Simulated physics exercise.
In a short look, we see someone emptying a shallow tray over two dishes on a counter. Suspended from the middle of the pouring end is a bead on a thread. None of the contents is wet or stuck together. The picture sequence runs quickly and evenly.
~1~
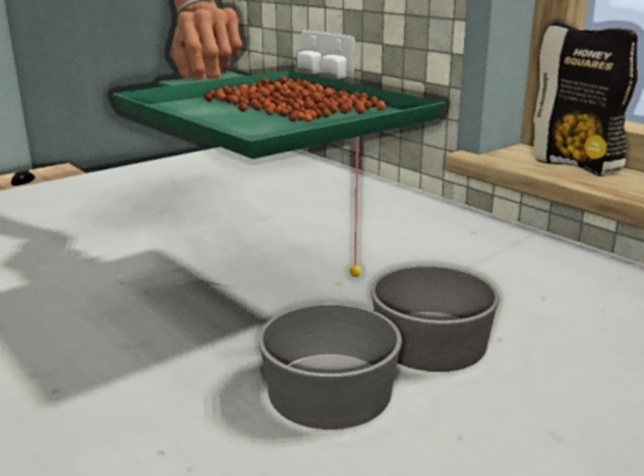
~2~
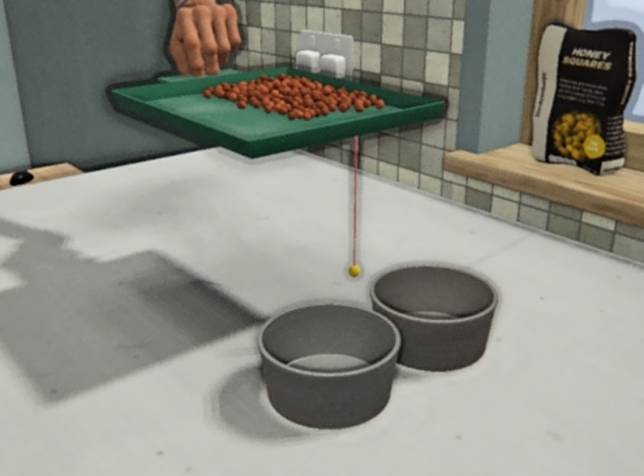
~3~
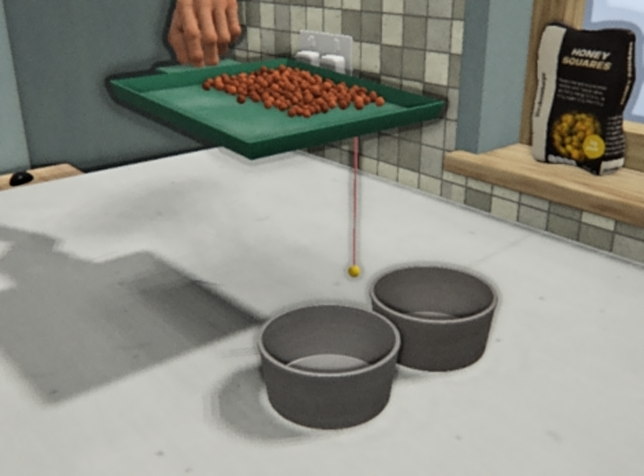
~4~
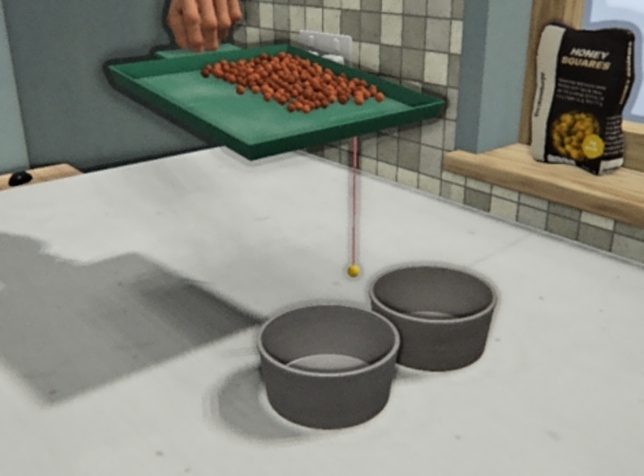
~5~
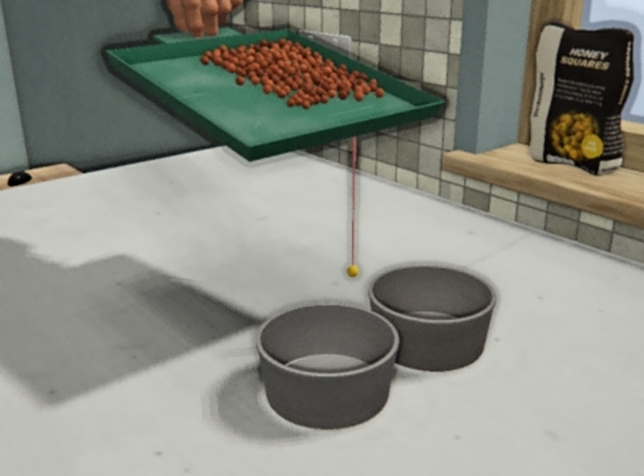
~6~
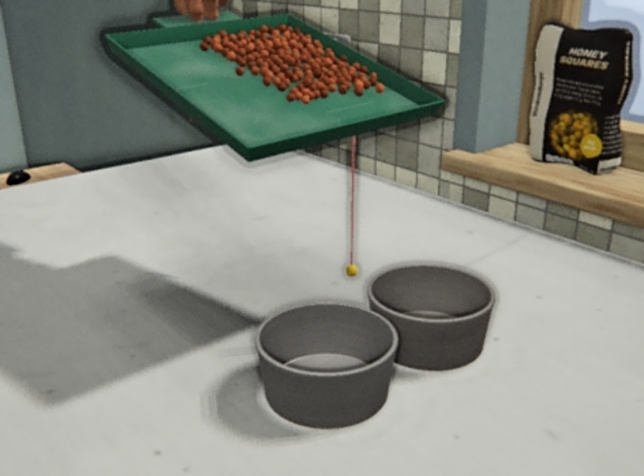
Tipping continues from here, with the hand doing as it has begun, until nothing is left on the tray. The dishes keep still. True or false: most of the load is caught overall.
True.
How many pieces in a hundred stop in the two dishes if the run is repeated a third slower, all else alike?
About 90 %.
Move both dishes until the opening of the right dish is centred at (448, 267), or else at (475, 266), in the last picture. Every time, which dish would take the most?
Left side first, Left side second.
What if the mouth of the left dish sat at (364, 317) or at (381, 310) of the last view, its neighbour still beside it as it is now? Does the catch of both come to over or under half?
In turn: The larger part; over half.
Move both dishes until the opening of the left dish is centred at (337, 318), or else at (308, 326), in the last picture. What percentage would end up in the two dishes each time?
You'd get 70 in a hundred first and 70 in a hundred after that.
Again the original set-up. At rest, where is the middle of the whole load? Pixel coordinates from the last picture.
I'd say the middle ends up at about (410, 352).
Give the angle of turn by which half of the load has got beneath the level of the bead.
Near 110 degrees.
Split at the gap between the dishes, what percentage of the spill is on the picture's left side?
About 20 percent of the spill.
Soon, tray tipped steeply; nearly all on the tray; a stray few in the left dish; a small part in the air.
A while on, tray tipped past a quarter turn; about half on the tray; a small part in the left dish; a small part in the right dish; a stray few outside both; about a third in the air.
Towards the end, tray tipped past a quarter turn; about a third in the left dish; about half in the right dish; a small part outside both.
Finally, tray tipped past a quarter turn; about a third in the left dish; about half in the right dish; a small part outside both.
